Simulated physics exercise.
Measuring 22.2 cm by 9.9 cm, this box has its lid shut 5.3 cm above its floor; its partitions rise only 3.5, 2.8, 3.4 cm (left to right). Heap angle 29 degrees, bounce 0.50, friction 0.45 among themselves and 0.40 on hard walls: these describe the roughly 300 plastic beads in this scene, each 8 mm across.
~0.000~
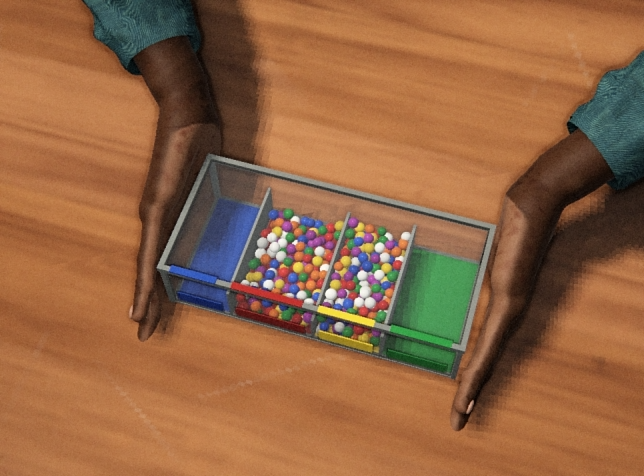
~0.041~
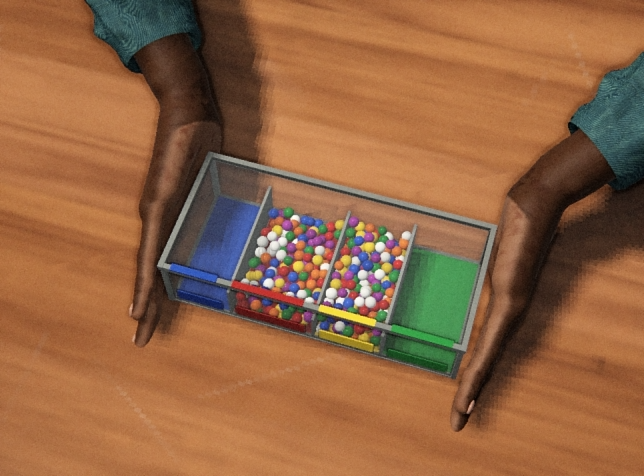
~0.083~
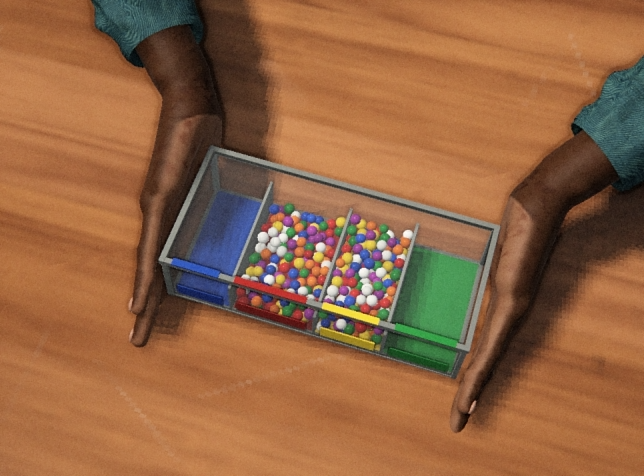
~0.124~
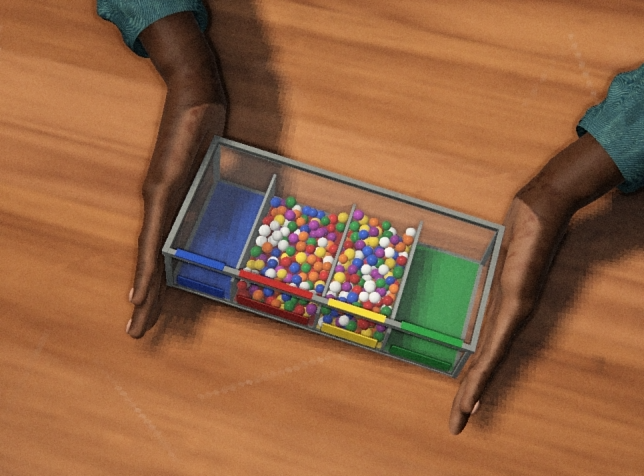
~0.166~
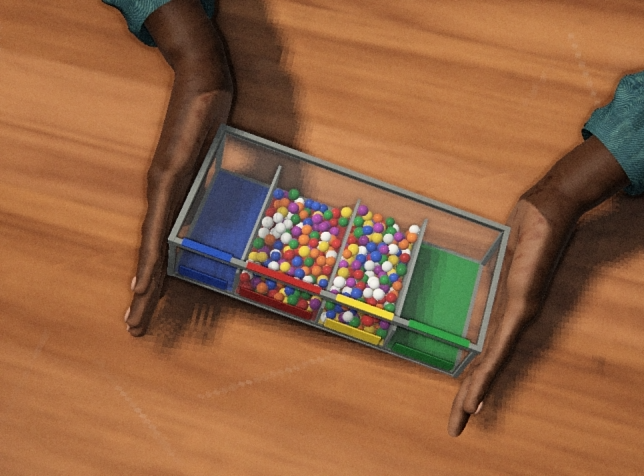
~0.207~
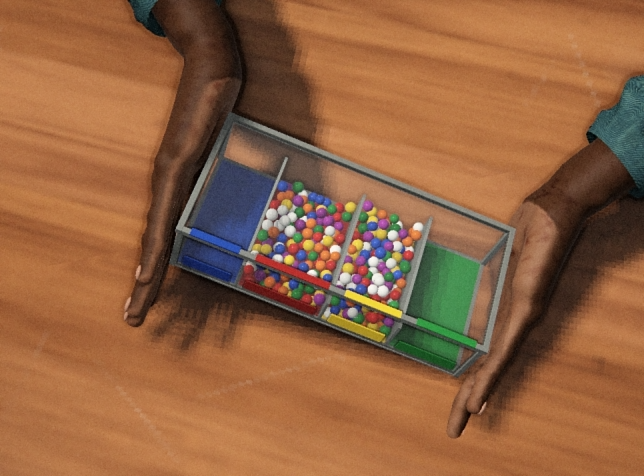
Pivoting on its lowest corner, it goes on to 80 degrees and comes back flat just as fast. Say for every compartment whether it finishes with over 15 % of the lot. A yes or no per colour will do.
Red: Yes. Blue: No. Green: Yes. Yellow: Yes.
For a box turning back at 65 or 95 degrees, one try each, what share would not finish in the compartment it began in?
About 5 and 70 per cent.
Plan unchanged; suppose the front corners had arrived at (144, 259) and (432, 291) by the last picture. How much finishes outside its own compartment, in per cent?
In that case about 30 percent.
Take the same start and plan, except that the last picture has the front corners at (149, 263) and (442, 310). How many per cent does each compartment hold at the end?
Red 50 %; blue 20 %; green 0 %; yellow 30 %.
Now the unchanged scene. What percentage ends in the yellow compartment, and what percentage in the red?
Yellow: 45; red: 30.
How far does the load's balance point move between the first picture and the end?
The balance point ends up some 3.5 centimetres from where it began.
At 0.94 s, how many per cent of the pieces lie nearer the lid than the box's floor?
20 %.
After 0.94 s, tilt 80 degrees; red 40 %, green 5 %, yellow 55 %.
After 1.42 s, tilt 35 degrees; red 30 %, green 25 %, yellow 45 %.
After 1.98 s, tilt 0 degrees; red 30 %, green 25 %, yellow 45 %.
At rest (2.5 s), red 30 %, blue 0 %, green 25 %, yellow 45 %.
